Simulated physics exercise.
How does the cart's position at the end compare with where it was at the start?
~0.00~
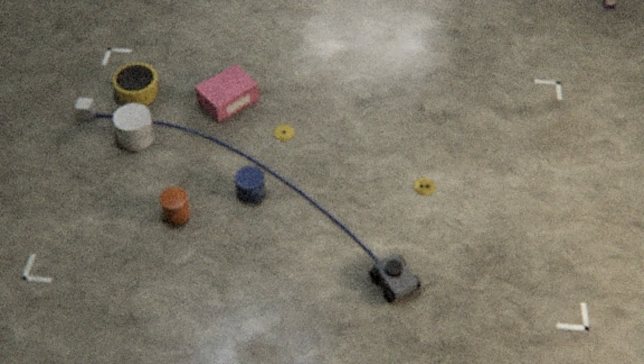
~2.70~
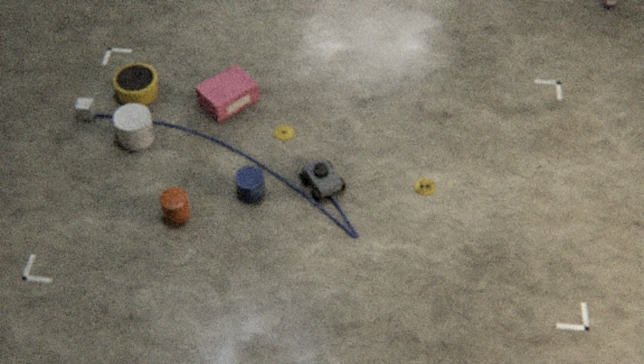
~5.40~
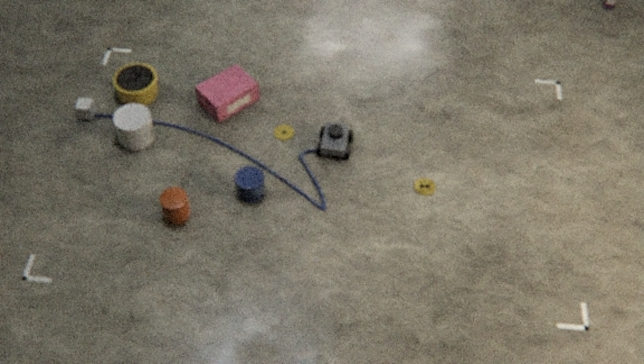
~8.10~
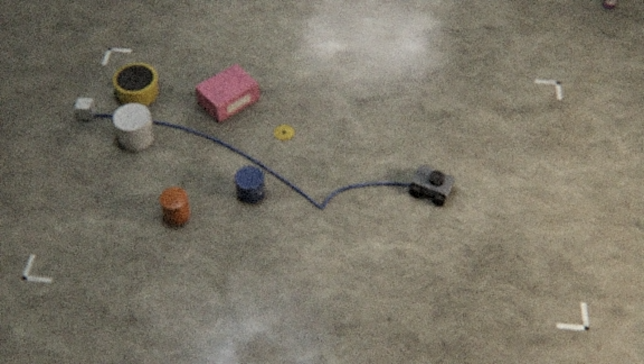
The cart starts at the lower right of the floor, below the yellow mark on the right. At the end it is higher up and a little farther right, over that mark.
